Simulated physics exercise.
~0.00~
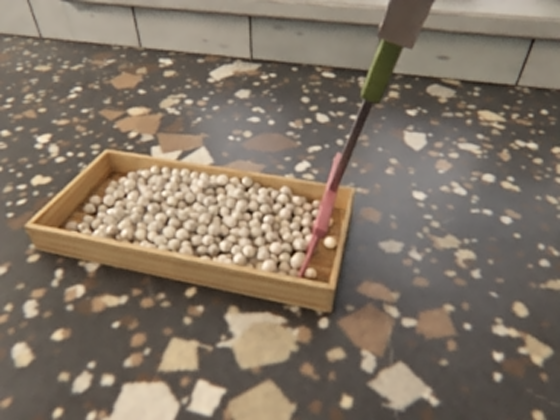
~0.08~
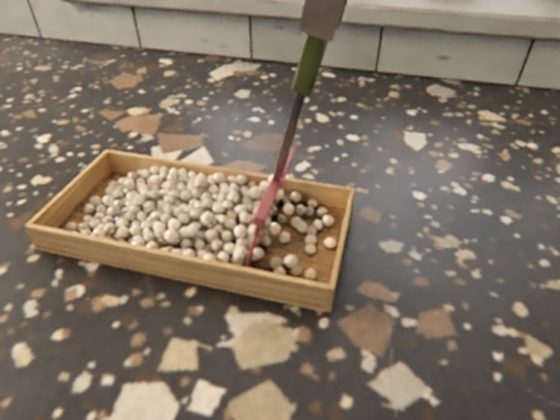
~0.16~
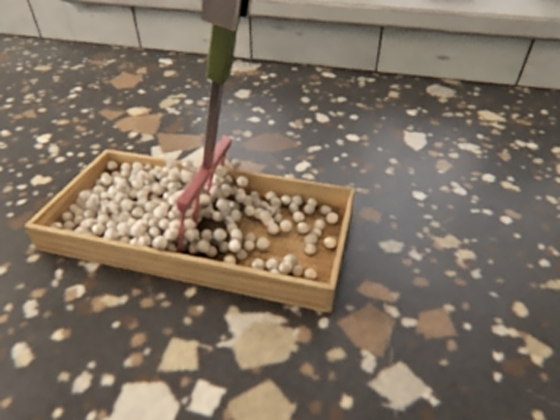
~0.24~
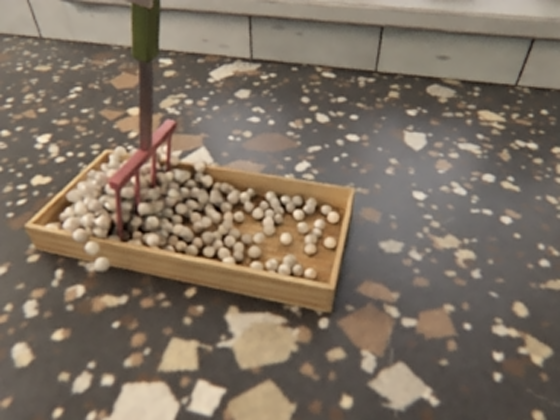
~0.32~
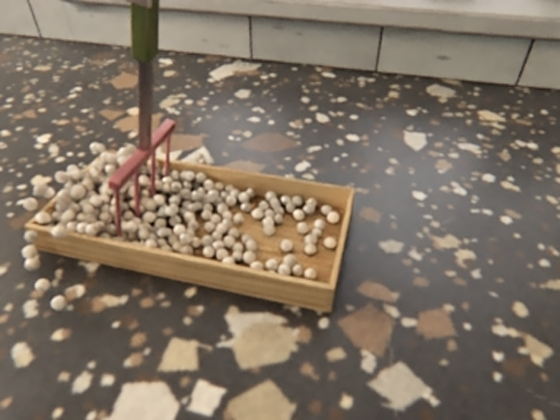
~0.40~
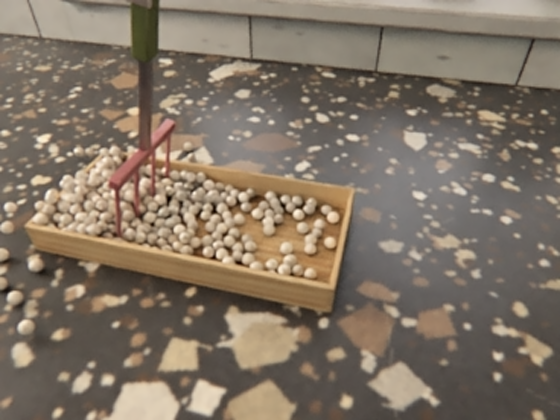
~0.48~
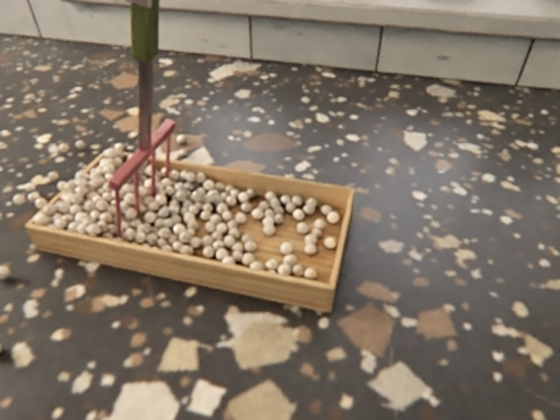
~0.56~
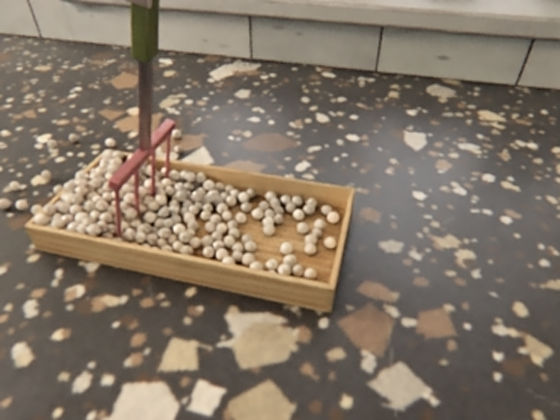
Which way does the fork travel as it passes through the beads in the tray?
The fork moves to the left, from the right end of the tray towards the left end.
